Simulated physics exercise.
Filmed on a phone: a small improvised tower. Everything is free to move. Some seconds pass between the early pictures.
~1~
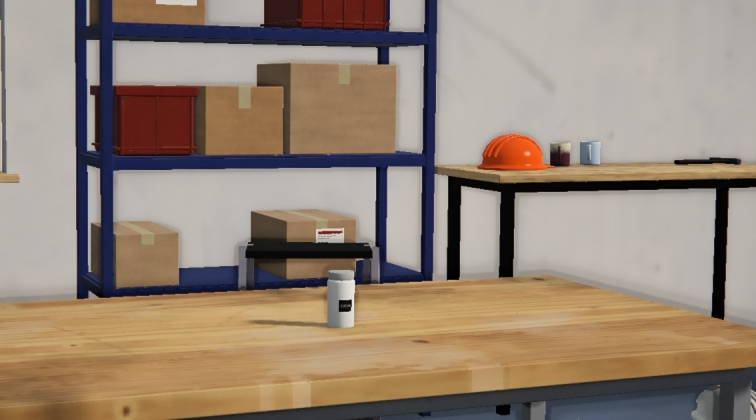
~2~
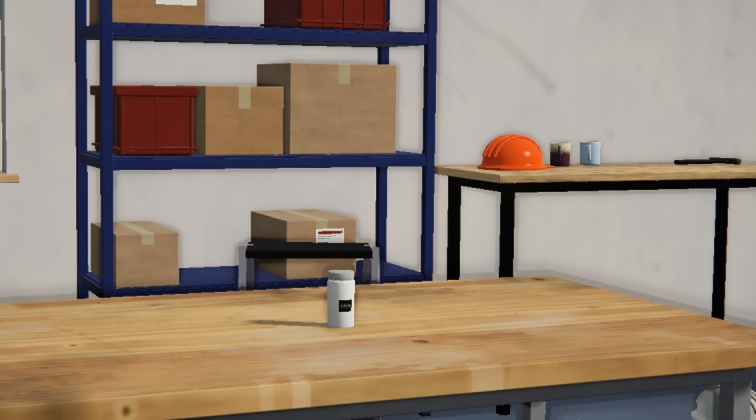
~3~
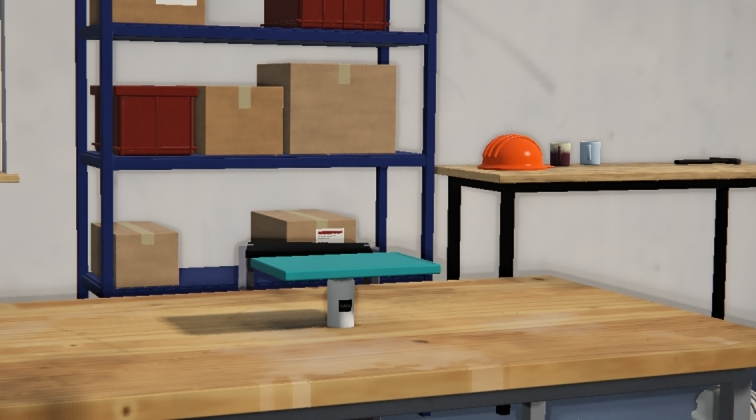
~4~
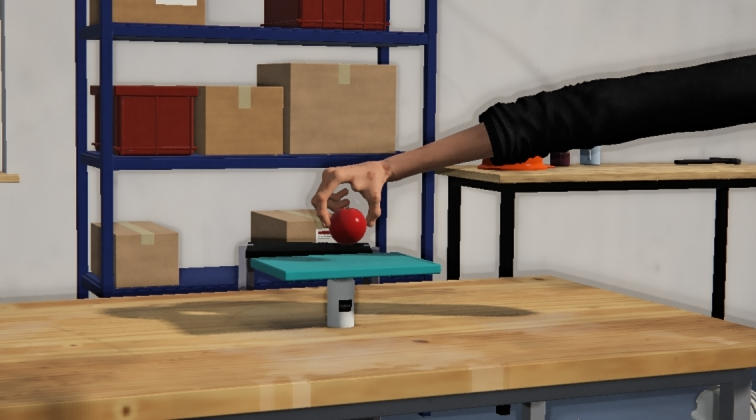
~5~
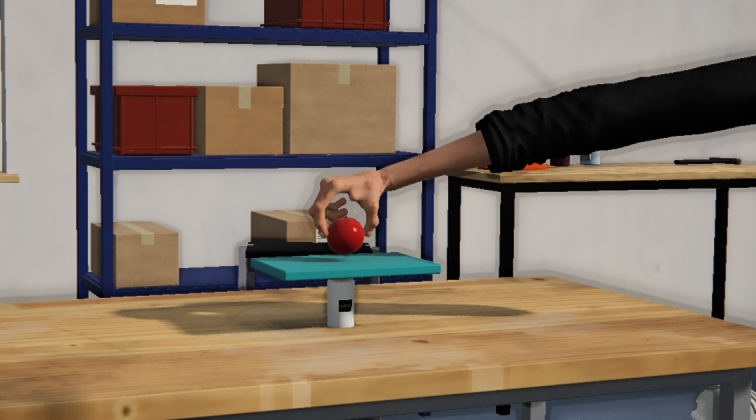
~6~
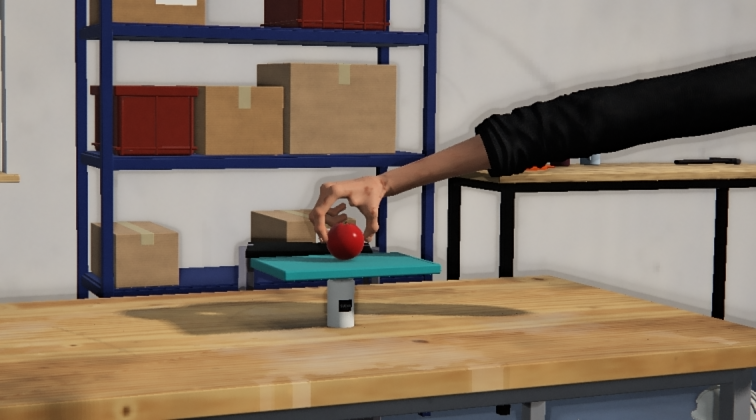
The clip shows a small white container standing on a wooden table, then a turquoise lid resting on top of it, after which a hand reaches in from the right and lowers a red tomato onto the lid, still holding it.
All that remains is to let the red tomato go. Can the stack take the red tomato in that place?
Here the stack holds.
Then, 0.20 s later than the last frame, all is still.
Then, 0.40 s later than the last frame, red tomato resting near (345, 242).
When it is over, all 3 as before. End places, in pixels of the last picture, red tomato near (345, 242). The stack stays up.
